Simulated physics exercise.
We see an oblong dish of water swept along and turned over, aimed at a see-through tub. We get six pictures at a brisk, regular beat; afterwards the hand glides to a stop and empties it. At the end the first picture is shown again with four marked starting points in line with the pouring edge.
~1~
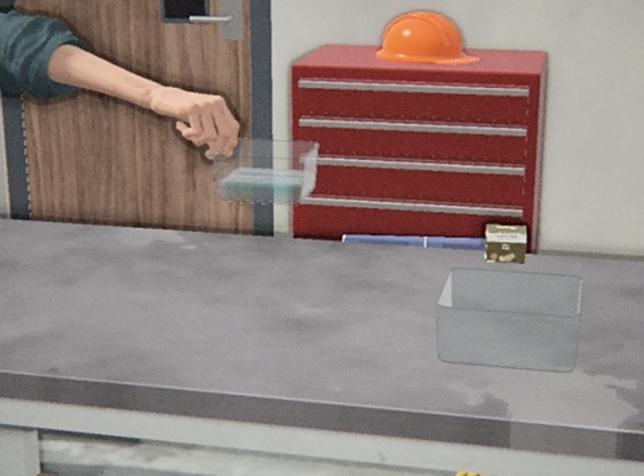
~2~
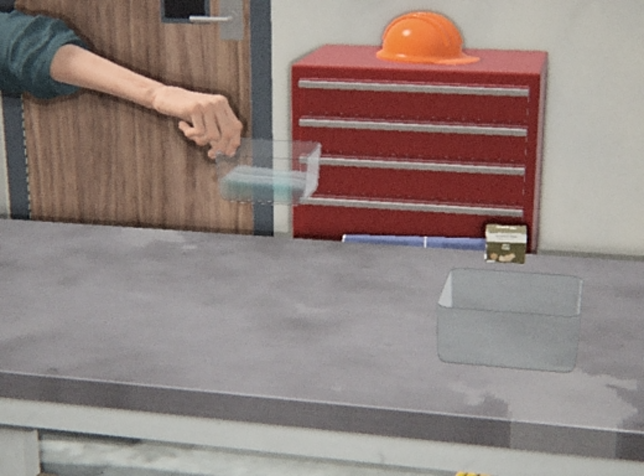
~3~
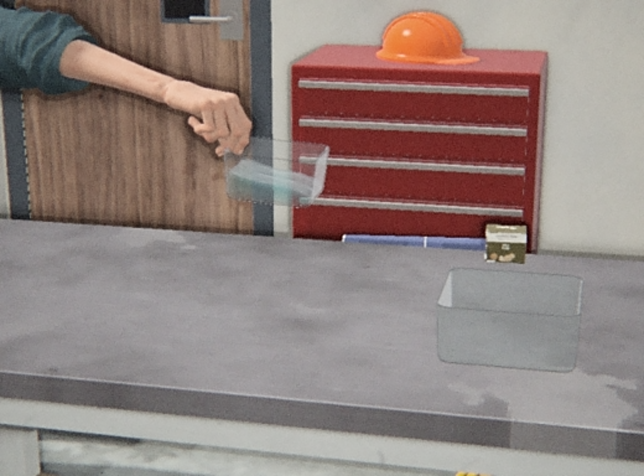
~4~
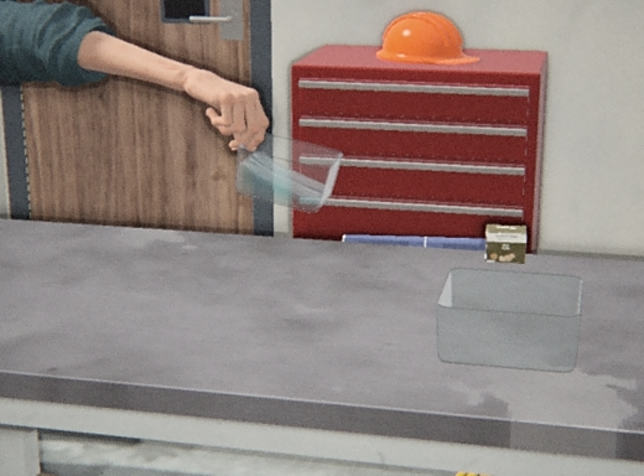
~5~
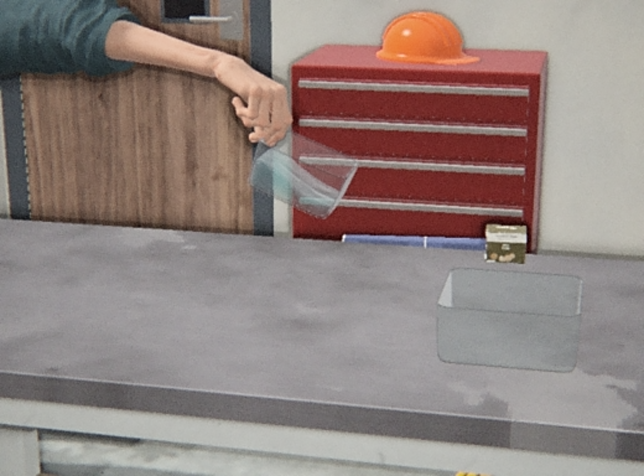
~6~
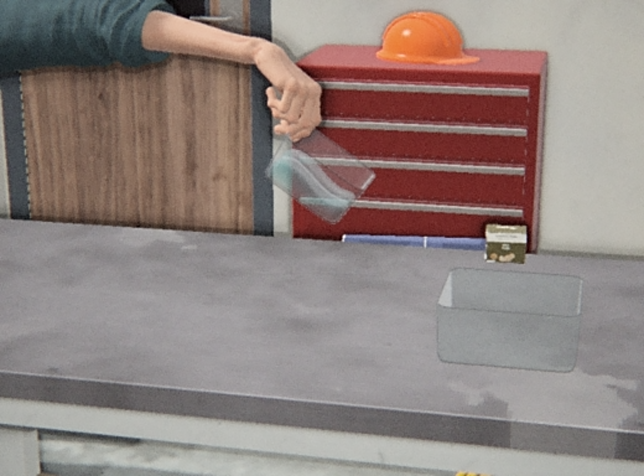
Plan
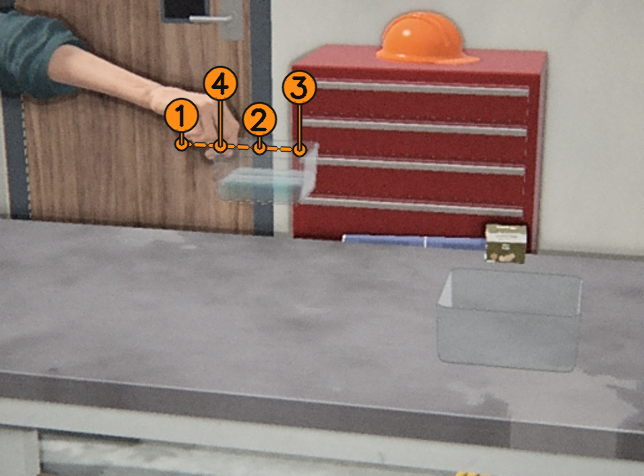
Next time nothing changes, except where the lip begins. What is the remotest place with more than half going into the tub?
I would pick spot 2.
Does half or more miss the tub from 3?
No, that is safe.
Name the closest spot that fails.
4.
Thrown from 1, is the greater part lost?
Yes.
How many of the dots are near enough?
Two.
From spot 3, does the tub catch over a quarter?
Yes.
On the marked copy, 1 at (181, 143); 2 at (259, 147); 3 at (299, 149); 4 at (220, 145).
If 1 is chosen, about 0 % lands in the tub, 99 % falls short.
If 2 is chosen, about 72 % lands in the tub, 18 % falls short and 11 % goes beside or beyond.
If 3 is chosen, about 79 % lands in the tub, 7 % falls short and 14 % goes beside or beyond.
If 4 is chosen, about 10 % lands in the tub, 84 % falls short and 7 % goes beside or beyond.
